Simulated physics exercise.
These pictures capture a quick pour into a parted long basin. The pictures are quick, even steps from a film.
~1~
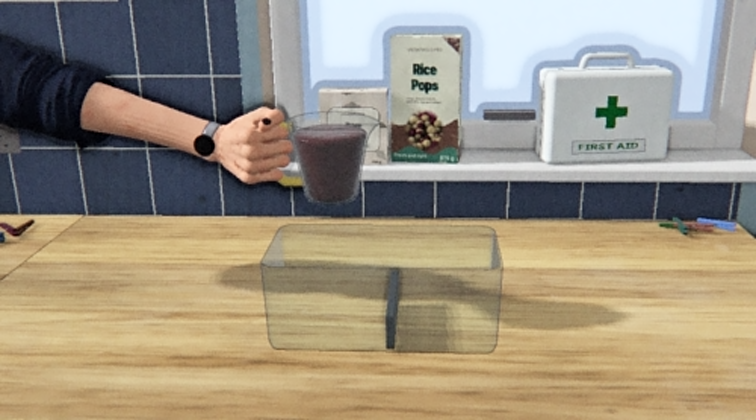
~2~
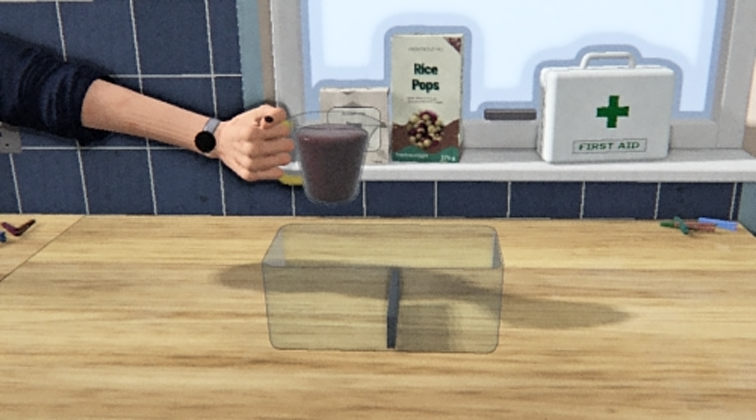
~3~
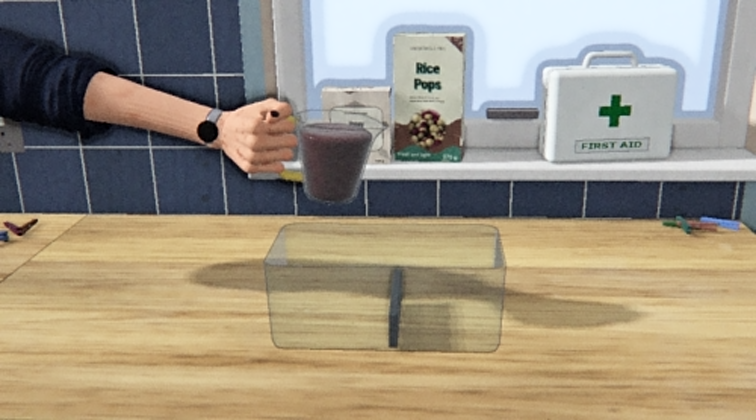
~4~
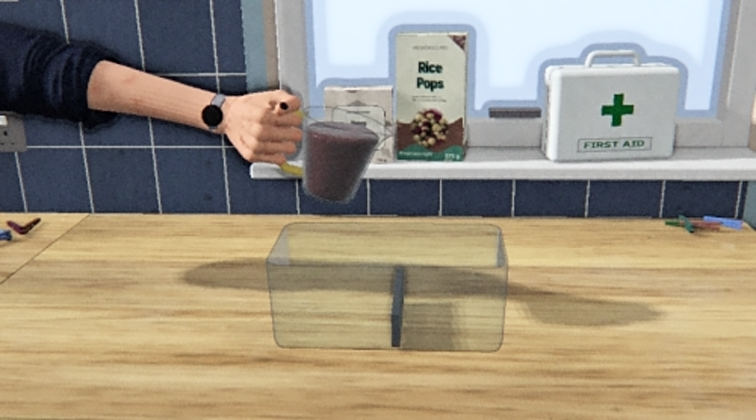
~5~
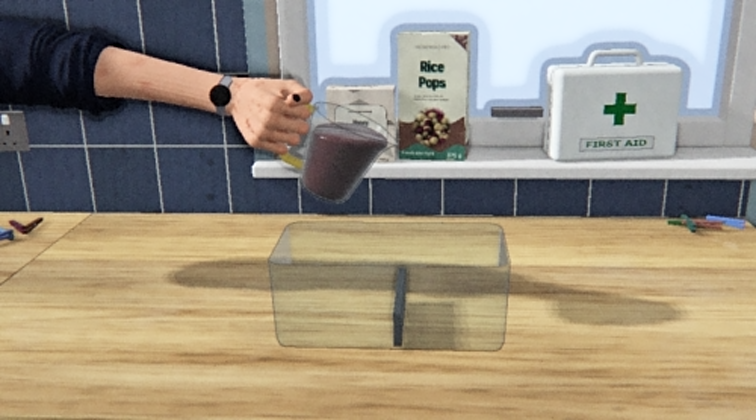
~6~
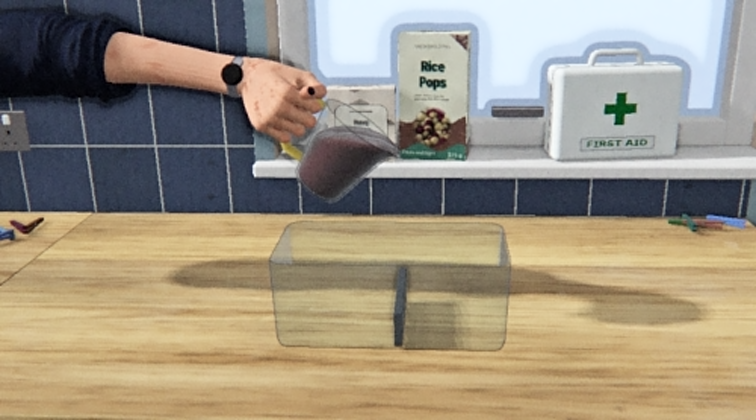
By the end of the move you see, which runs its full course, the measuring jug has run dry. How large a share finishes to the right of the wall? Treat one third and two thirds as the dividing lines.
Seems the share right of the wall goes past two thirds.
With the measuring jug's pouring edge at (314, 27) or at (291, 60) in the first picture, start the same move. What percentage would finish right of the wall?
Near 20 in a hundred first, near 5 in a hundred second.
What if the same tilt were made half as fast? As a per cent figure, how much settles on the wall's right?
About 90 in a hundred.
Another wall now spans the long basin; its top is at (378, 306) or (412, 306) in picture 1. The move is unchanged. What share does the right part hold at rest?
About 85 and 50 per cent.
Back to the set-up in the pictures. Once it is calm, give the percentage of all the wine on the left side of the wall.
I'd put it at about 10 per cent.
A moment on, the measuring jug is tipped right over and 35 per cent is still to pour, 0 is left of the wall and 39 right of it.
Next, the measuring jug is tipped right over and 3 per cent is still to pour, 7 is left of the wall and 82 right of it.
Then the measuring jug is tipped right over and 0 per cent is still to pour, 8 is left of the wall and 90 right of it.
Later the measuring jug is tipped right over and 0 per cent is still to pour, 8 is left of the wall and 89 right of it.
In the end 8 per cent lies left of the wall, 89 right of it and 3 outside.
